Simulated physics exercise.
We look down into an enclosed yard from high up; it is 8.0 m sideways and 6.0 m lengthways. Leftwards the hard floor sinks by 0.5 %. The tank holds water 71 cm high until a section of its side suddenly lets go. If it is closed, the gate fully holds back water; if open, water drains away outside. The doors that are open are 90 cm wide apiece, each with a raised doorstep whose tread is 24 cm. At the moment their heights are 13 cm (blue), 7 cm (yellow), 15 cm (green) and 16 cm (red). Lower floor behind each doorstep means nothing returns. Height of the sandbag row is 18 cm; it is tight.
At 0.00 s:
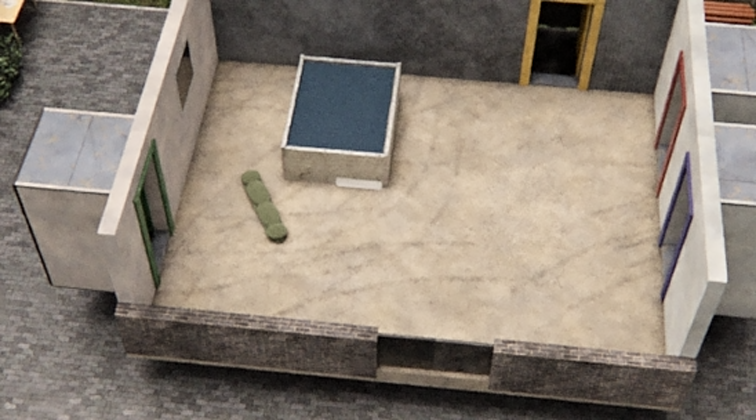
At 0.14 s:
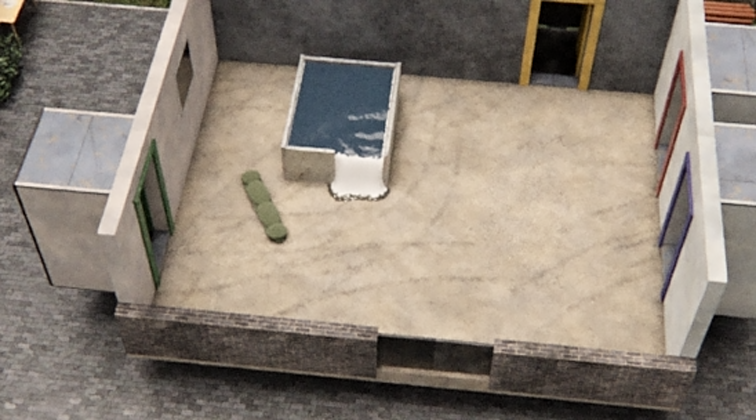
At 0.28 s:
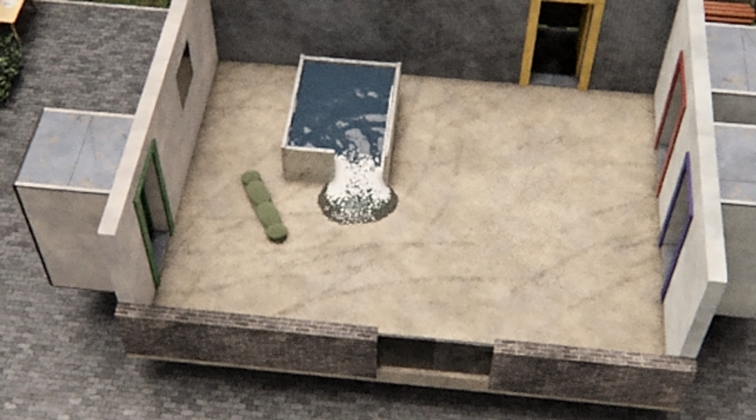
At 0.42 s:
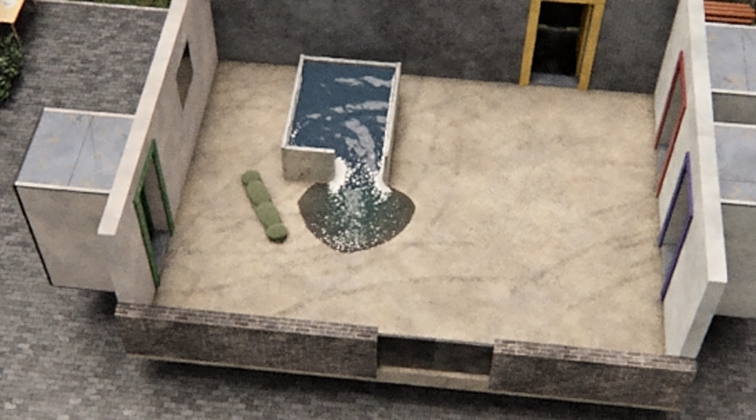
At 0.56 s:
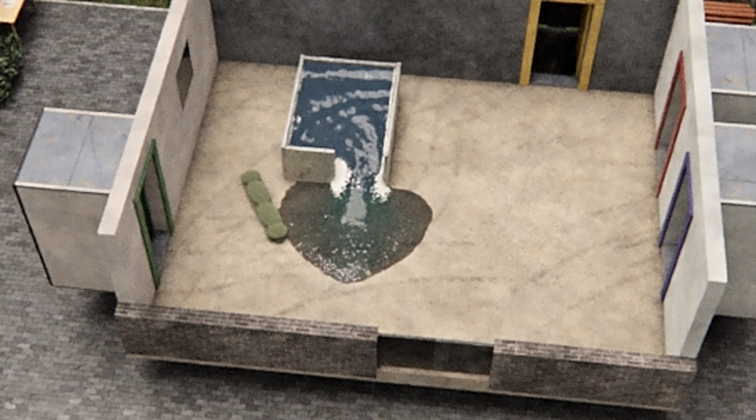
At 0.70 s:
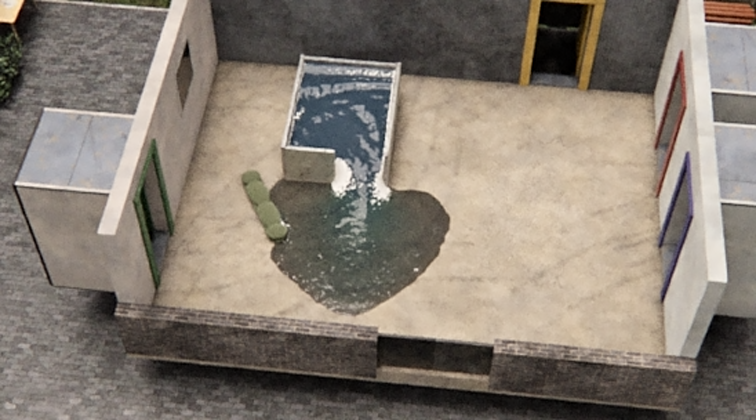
Water pours from the front of a raised tank and spreads across the walled yard's floor.
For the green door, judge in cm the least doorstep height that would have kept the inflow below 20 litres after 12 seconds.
A doorstep of about 7.5 cm.
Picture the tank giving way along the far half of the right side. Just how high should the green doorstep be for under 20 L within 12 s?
It needs to be about 7.5 cm high.
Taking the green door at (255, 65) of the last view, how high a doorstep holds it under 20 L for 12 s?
Around 7.5 cm would do it.
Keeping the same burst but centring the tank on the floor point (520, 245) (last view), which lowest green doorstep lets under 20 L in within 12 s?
At least roughly 8.5 cm high.
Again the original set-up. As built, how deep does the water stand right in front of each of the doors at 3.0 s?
Depths in cm: Blue 0, yellow 0, green 6, red 0.
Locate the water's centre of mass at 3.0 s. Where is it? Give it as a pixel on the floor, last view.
The water is centred near (358, 218).
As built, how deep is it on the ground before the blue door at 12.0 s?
Lab note: Depth approx. 4.0 cm.
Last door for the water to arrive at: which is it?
The answer is the yellow door.
After 1.4 s water covers 25 % of the floor, deepest (40 cm) near (366, 188); it has not reached the green door.
After 3.0 s water covers 40 % of the floor, deepest (26 cm) near (144, 334); 6 cm at the green door, 0 litres in over its 15 cm doorstep.
After 12.0 s water covers 95 % of the floor, deepest (10 cm) near (421, 85); 6 cm at the green door, 0 litres in over its 15 cm doorstep.
At the green door as built, the water arrived by 2.8 s and peaked near 11 cm at 4.8 s.
Run again over the same 12 s with other heights there, 33 litres in over 6.5 cm, 11 litres over 8.5 cm. The limit of 20 litres is kept from about 7.5 cm up.
